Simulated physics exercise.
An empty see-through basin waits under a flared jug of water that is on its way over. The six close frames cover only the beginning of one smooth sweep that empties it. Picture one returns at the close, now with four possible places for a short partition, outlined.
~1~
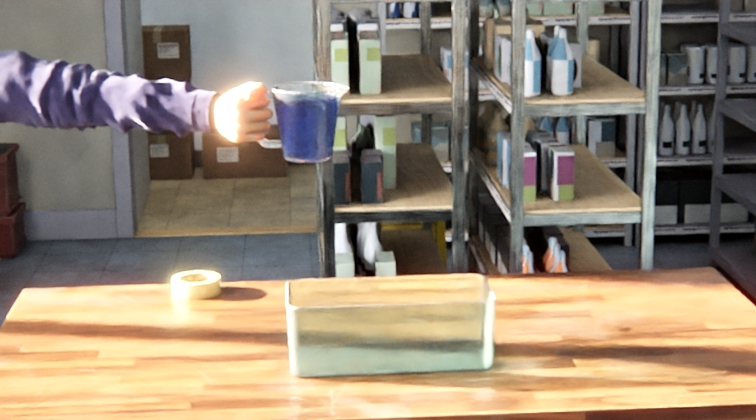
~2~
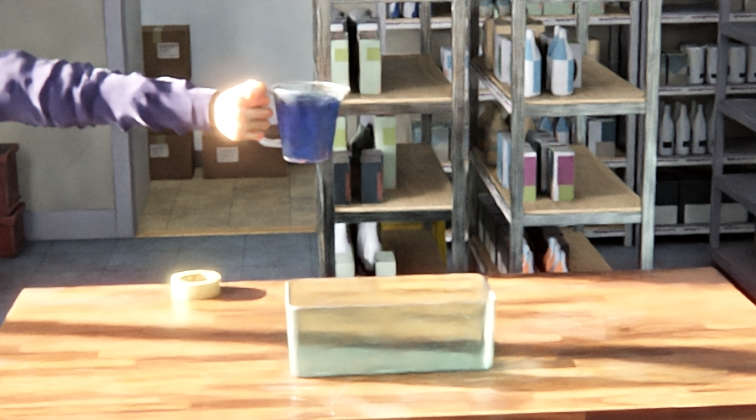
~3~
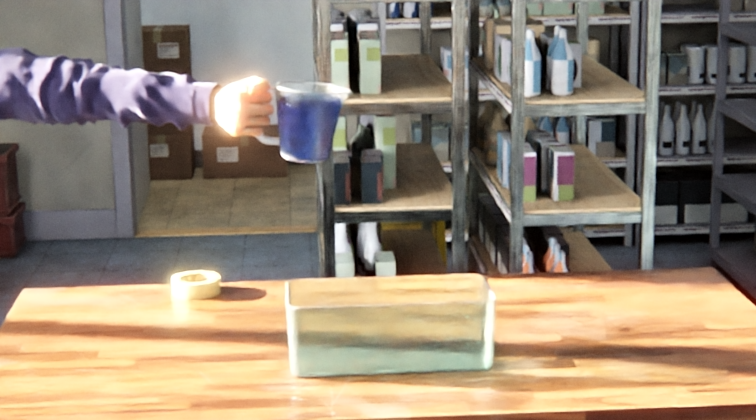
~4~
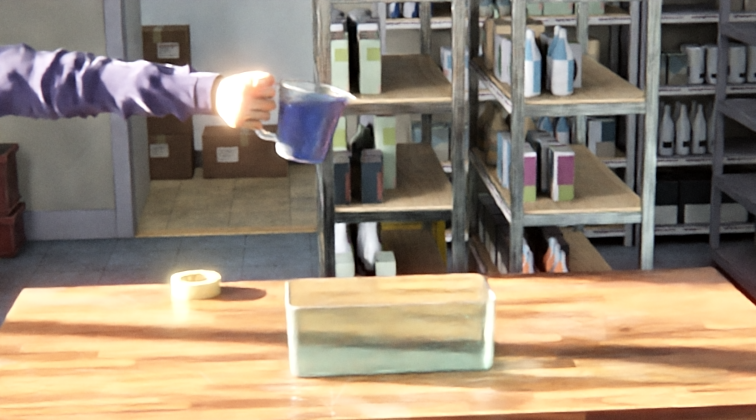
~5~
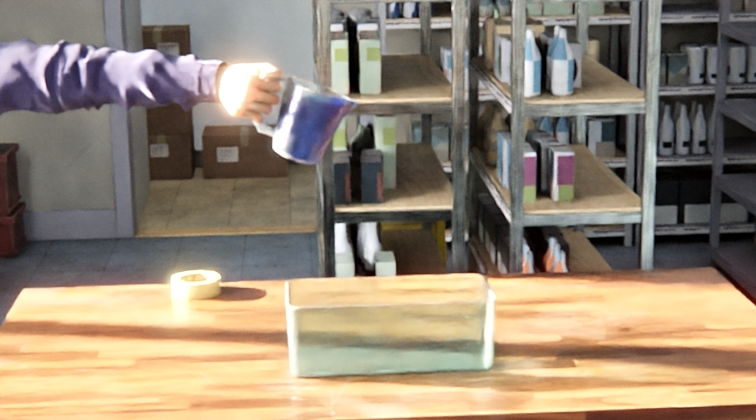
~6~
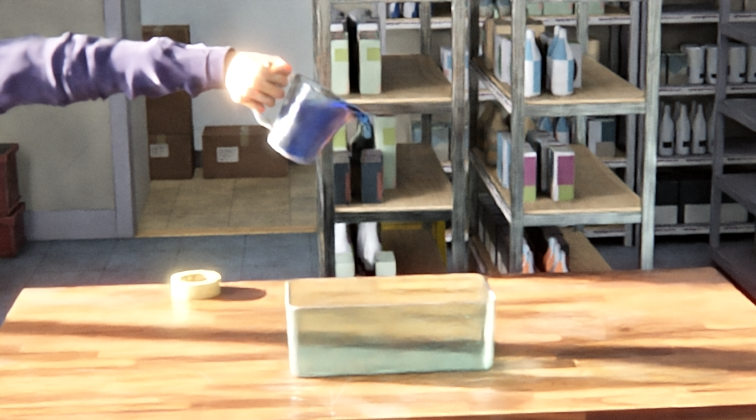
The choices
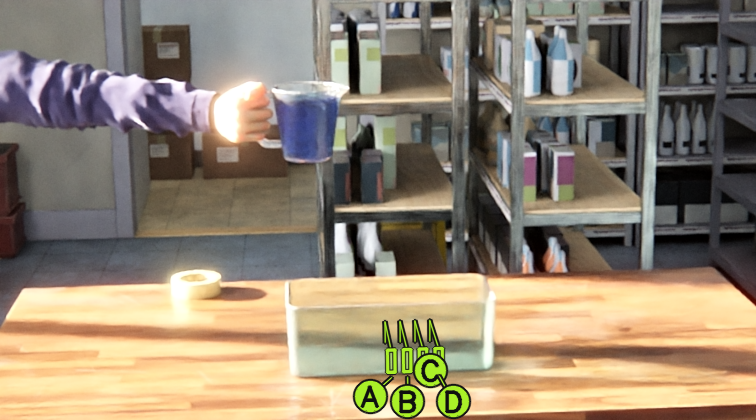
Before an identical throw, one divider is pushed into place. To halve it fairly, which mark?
C beats the others.
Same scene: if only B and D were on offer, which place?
Here it is place B.
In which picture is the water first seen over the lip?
In picture 6.
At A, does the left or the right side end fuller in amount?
The right side.
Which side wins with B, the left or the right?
The right side.
On the marked copy, A at (391, 377); B at (407, 376); C at (423, 376); D at (439, 375).
With A, about 13 % ends left of the wall and 82 % right of it; 5 % is lost outside.
With B, about 24 % ends left of the wall and 71 % right of it; 4 % is lost outside.
With C, about 54 % ends left of the wall and 43 % right of it; 4 % is lost outside.
With D, about 85 % ends left of the wall and 8 % right of it; 7 % is lost outside.
